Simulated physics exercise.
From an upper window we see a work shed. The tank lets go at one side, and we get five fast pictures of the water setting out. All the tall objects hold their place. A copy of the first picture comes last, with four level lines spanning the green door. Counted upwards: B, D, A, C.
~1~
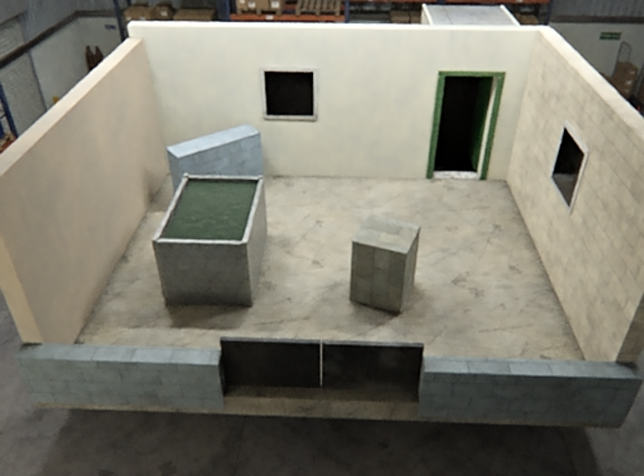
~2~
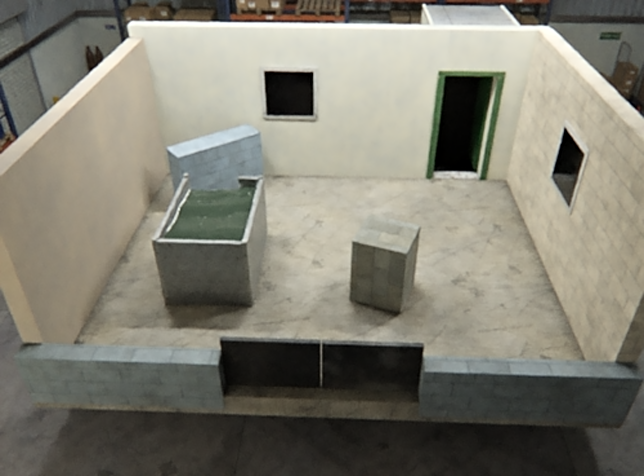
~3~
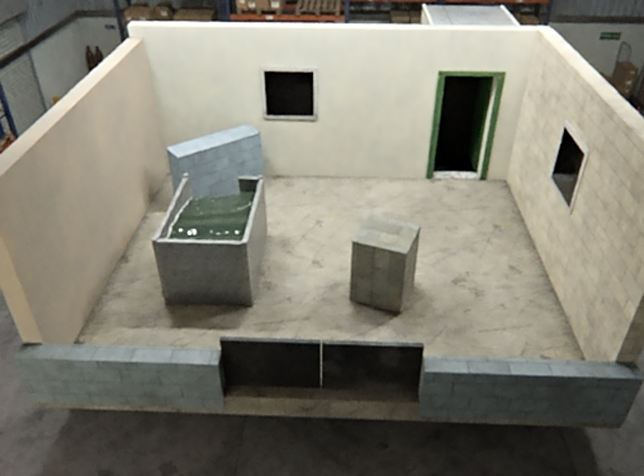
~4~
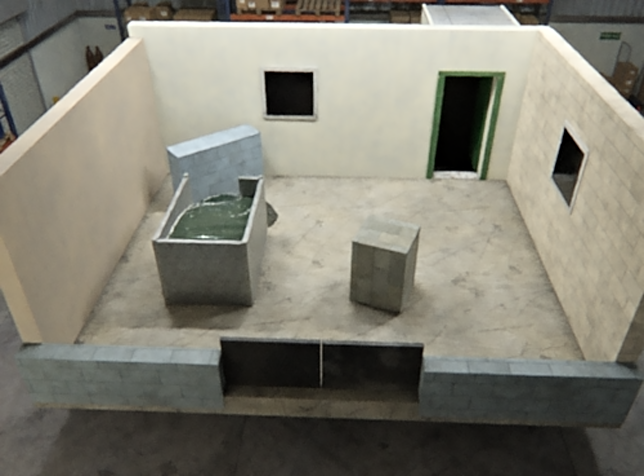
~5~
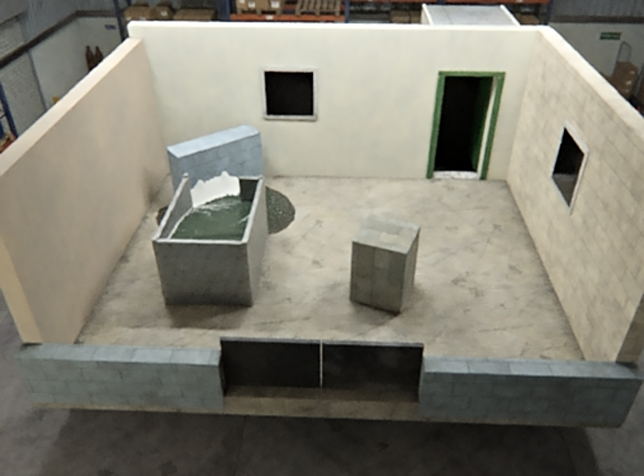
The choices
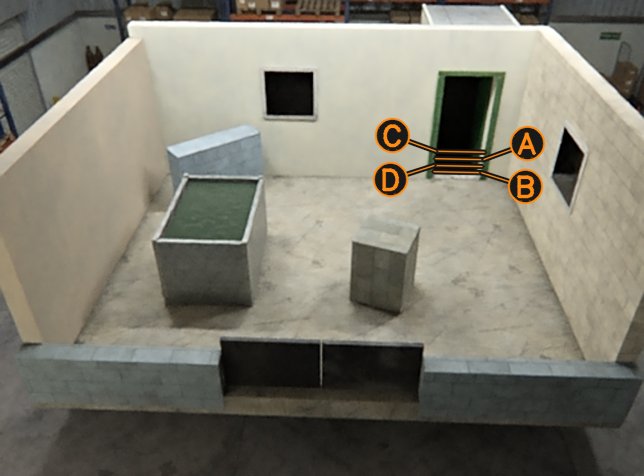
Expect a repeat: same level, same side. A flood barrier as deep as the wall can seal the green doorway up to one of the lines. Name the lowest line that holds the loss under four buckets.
It is B.
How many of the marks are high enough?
All four.
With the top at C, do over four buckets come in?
No, not at all.
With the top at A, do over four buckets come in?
No, not at all.
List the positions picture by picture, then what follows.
In the first frame, water in the tank at rest, its middle at (213, 211); foot of the green doorway at (456, 179); shut gate at (321, 349).
In the second frame, water covers 1 % of the ground, its front hidden from here.
In the third frame, water covers 2 % of the ground, its front hidden from here.
In the fourth frame, water covers 5 % of the ground, its front hidden from here.
In the fifth frame, 7 % of the ground under water, visible out to (262, 187).
In orange, A at (459, 159); B at (457, 172); C at (460, 151); D at (458, 166); from the bottom up B, D, A, C.
Choosing A, nothing gets over.
Choosing B, a splash gets over, under a bucket.
Choosing C, nothing gets over.
Choosing D, nothing gets over.
